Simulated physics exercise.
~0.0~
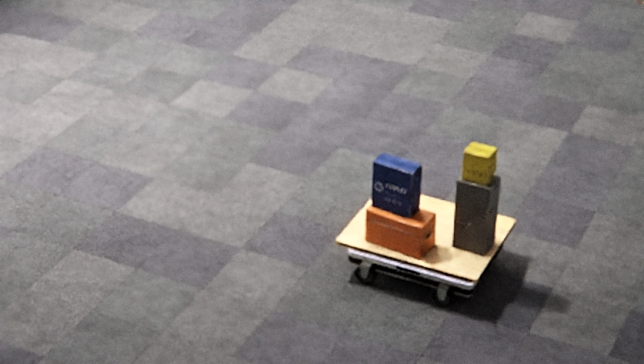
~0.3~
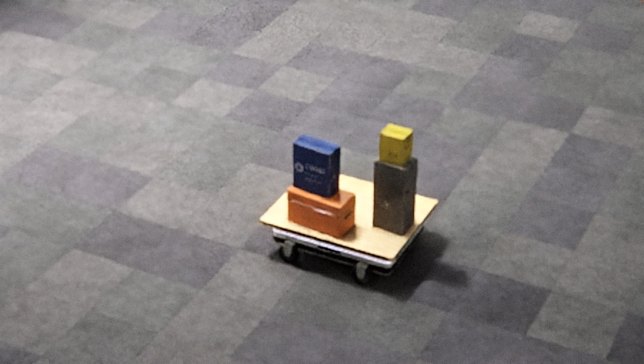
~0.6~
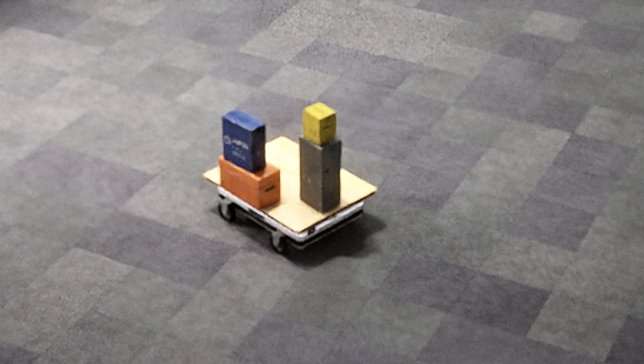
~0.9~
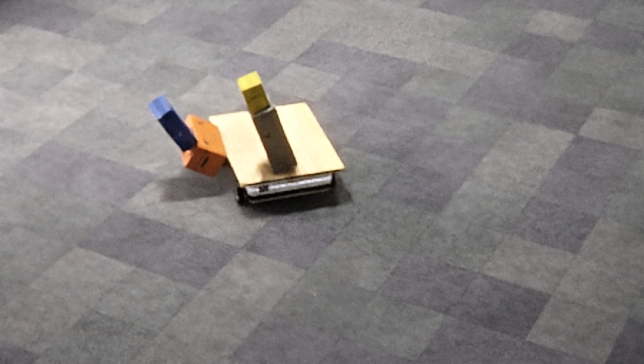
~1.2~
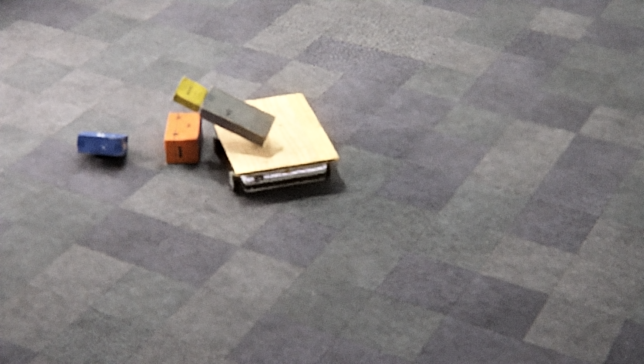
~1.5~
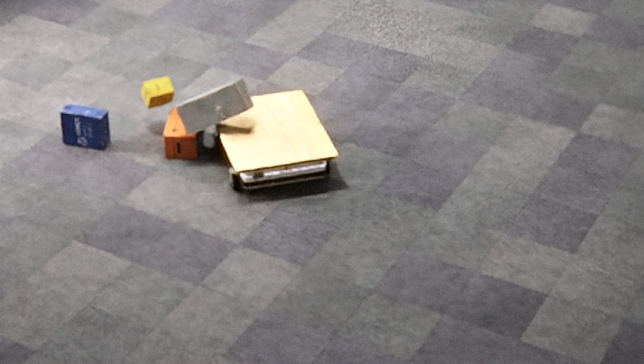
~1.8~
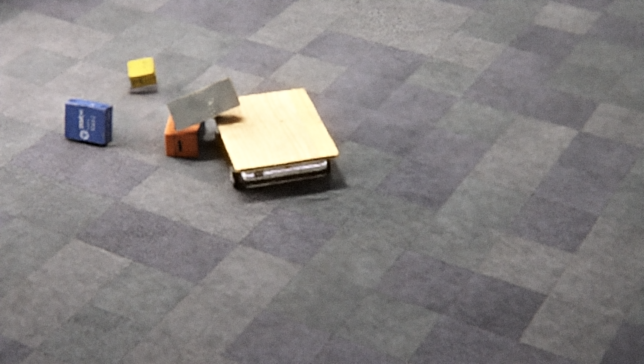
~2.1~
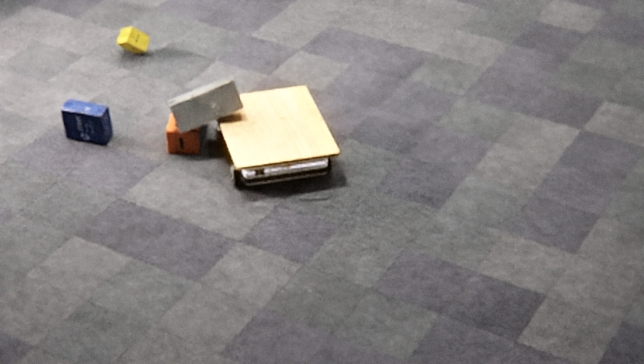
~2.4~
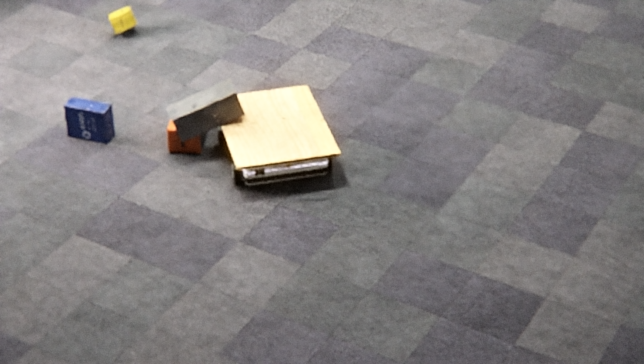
On a floor of mottled grey carpet tiles, a low wheeled cart with a flat wooden top rolls toward the left, carrying a blue box on an orange toolbox and a yellow box on a tall grey box. As the cart turns, the blue box and orange toolbox slide off its left side, and the other stack leans after them. The cart stops while the grey box topples and the yellow box tumbles away toward the upper left. Finally, the blue box lies apart, the toolbox sits beside the cart, and the grey box rests slanted over the toolbox.
